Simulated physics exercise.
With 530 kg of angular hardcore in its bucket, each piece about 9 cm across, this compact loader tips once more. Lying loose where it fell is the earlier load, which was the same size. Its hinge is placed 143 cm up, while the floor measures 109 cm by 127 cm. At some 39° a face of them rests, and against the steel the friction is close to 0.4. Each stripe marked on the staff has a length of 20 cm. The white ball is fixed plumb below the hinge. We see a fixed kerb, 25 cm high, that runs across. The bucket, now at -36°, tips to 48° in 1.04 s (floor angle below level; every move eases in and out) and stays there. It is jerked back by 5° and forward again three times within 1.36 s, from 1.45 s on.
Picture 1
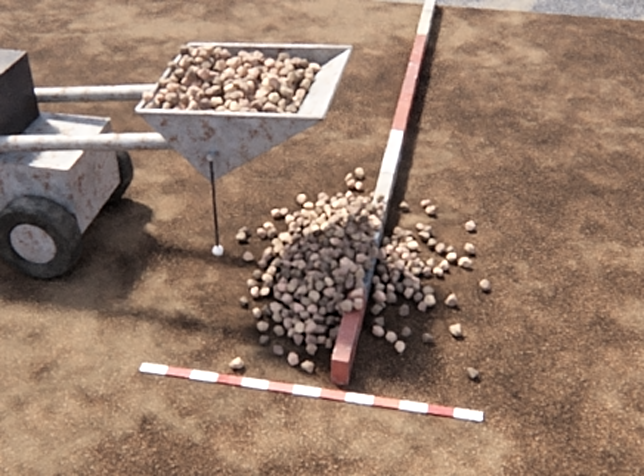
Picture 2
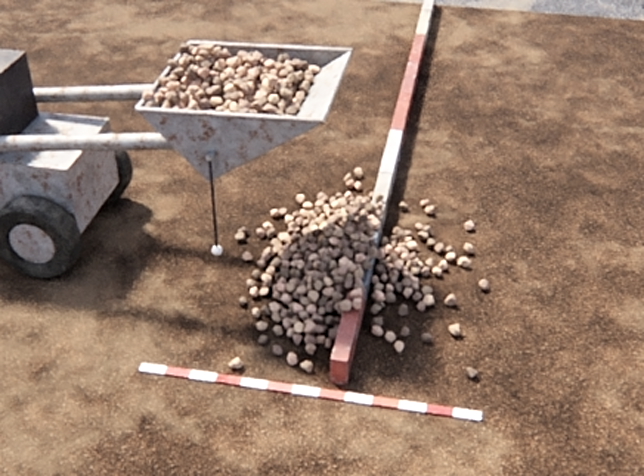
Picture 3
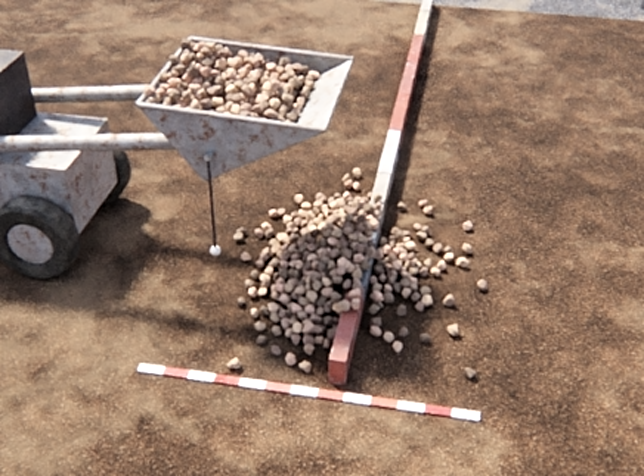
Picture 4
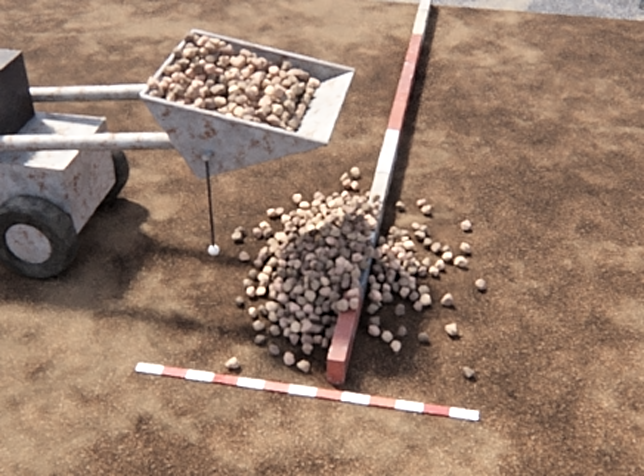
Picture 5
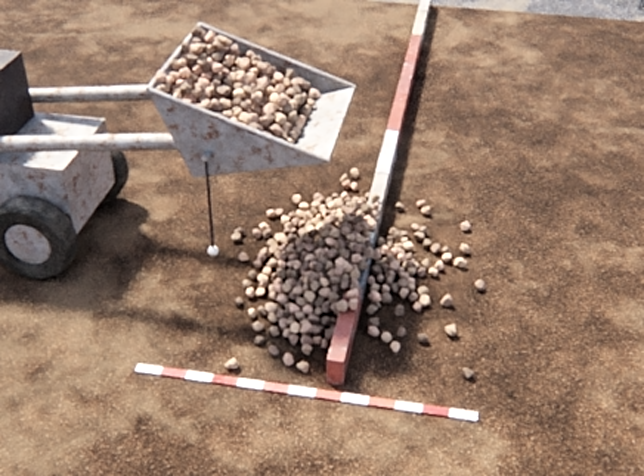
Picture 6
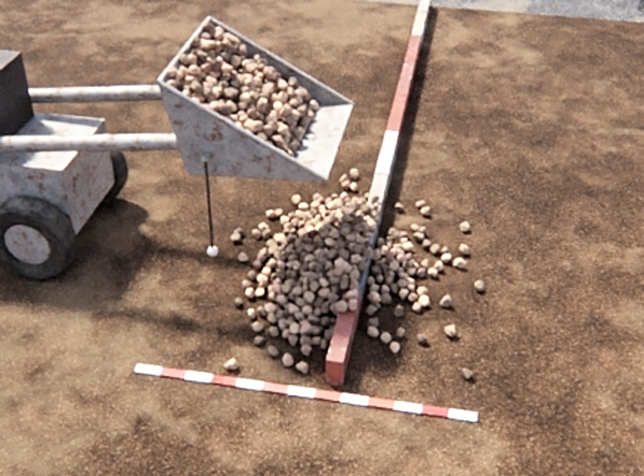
On brown bare ground, a loader's grey metal bucket full of rough stones tilts steadily, its back edge rising and its front lip lowering beside a loose stone heap straddling a red-and-white kerb, which stays still.
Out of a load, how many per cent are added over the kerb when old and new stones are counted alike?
Around 19 per cent.
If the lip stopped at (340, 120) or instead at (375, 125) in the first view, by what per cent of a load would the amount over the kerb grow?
Roughly 35 per cent, then 85 per cent.
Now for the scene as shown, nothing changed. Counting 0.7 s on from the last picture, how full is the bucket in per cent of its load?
Some 60 %, roughly, is held.
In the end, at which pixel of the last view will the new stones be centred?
Around (319, 249).
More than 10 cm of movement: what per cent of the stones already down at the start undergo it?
Close to 10 per cent.
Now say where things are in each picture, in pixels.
In the first frame, lip at (323, 118), floor tilted -36°, highest stones at (217, 59). The earlier load is highest near (357, 228), 42 cm above ground level, 87 % on this side of the kerb, 13 % over the kerb.
In the second frame, the bucket is at -34°, its lip at (323, 121); the top of the load is at (197, 56).
In the third frame, lip at (325, 130), floor tilted -30°, highest stones at (194, 54).
In the fourth frame, the bucket is at -23°, its lip at (327, 144); the top of the load is at (197, 46).
In the fifth frame, the bucket is at -14°, its lip at (329, 161); the top of the load is at (204, 42).
In the sixth frame, lip at (327, 180), floor tilted -4°, highest stones at (208, 38).
Then, 0.3 s after the last picture the floor is at 35°; in per cent of one load, 100 in the bucket, 87 on this side of the kerb, 13 over the kerb; the foremost stones are at (460, 283).
Then, 0.7 s after the last picture the floor is at 48°; in per cent of one load, 62 in the bucket, 126 on this side of the kerb, 13 over the kerb; the foremost stones are at (460, 283).
Then, 2.8 s after the last picture the floor is at 48°; in per cent of one load, 0 in the bucket, 168 on this side of the kerb, 32 over the kerb; the foremost stones are at (472, 296).
Then, 5.7 s after the last picture the floor is at 48°; in per cent of one load, 0 in the bucket, 168 on this side of the kerb, 32 over the kerb; the foremost stones are at (472, 296). Net gain over the kerb, 19.
